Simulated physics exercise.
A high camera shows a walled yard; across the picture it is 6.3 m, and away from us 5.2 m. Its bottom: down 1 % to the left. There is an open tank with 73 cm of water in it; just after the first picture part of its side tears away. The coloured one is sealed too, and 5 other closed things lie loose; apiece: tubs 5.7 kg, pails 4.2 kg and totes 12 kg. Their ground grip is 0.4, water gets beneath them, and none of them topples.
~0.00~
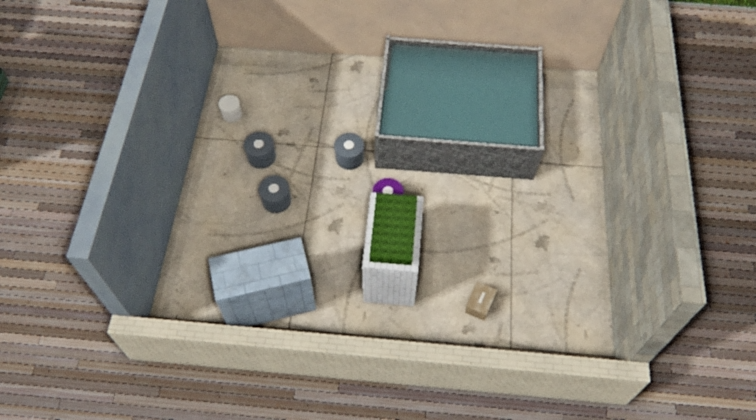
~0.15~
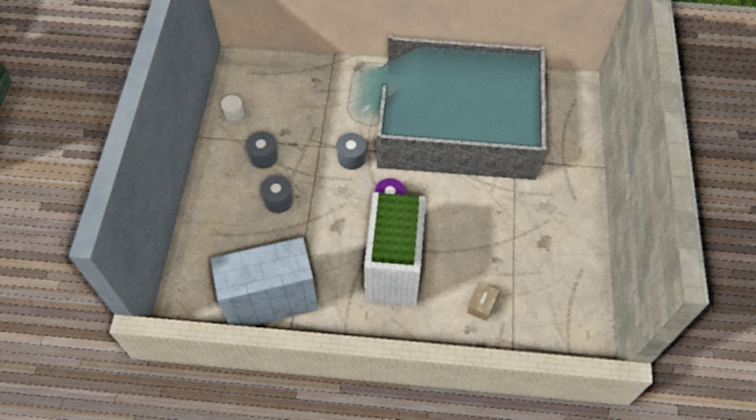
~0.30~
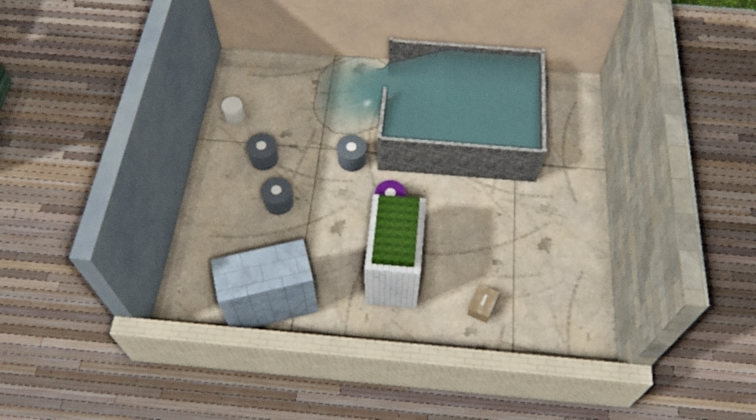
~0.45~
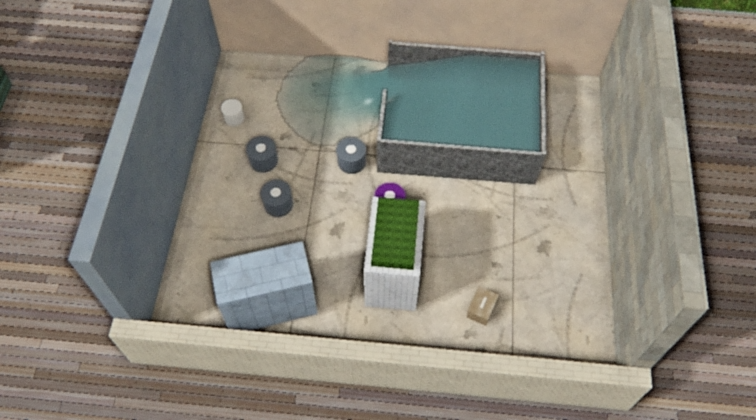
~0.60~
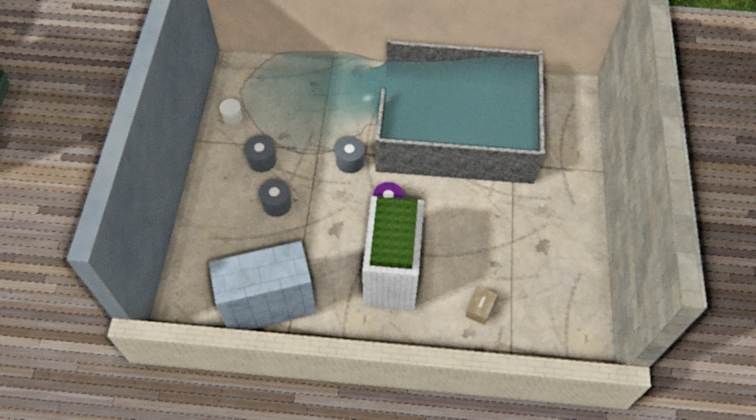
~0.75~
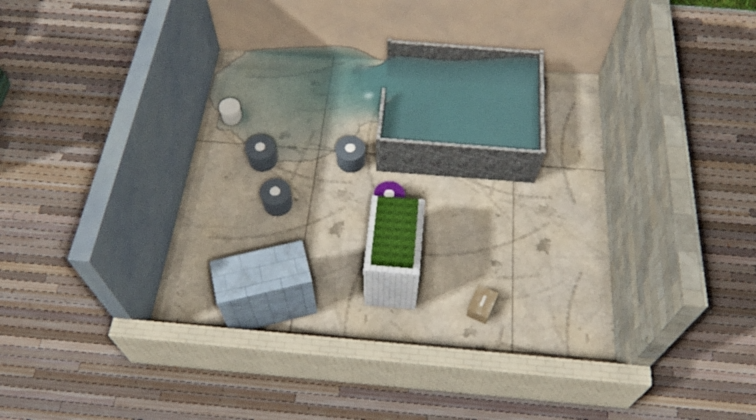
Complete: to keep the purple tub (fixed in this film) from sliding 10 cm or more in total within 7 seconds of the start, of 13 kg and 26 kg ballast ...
Neither works.
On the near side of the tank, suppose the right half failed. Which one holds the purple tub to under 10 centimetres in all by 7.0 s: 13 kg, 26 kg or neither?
Then you need the heavier mass.
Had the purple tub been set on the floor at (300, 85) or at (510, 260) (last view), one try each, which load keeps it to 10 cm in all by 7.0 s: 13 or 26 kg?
In that order: Both fail; the lighter suffices.
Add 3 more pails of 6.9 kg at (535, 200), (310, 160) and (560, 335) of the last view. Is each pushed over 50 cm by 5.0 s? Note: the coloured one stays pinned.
First one stayed within, second stayed within, third stayed within.
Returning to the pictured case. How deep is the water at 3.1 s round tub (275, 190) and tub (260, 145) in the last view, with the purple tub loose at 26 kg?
About 2 and 14 cm.
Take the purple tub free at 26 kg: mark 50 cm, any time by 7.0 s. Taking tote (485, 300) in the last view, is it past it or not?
Result: Below threshold.
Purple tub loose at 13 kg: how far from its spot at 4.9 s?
Around 5 centimetres out of place.
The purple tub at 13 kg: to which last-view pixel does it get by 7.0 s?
About (454, 189).
After 1.4 s the purple tub would be 0 cm from its start with 13 kg and 0 cm from its start with 26 kg; 0 cm of water round it then.
After 3.1 s the purple tub would be 0 cm from its start with 13 kg and 0 cm from its start with 26 kg; 0 cm of water round it then.
After 4.9 s the purple tub would be 5 cm from its start with 13 kg and 0 cm from its start with 26 kg; 4 cm of water round it then.
After 7.0 s the purple tub would be 94 cm from its start with 13 kg and 25 cm from its start with 26 kg; 9 cm of water round it then.
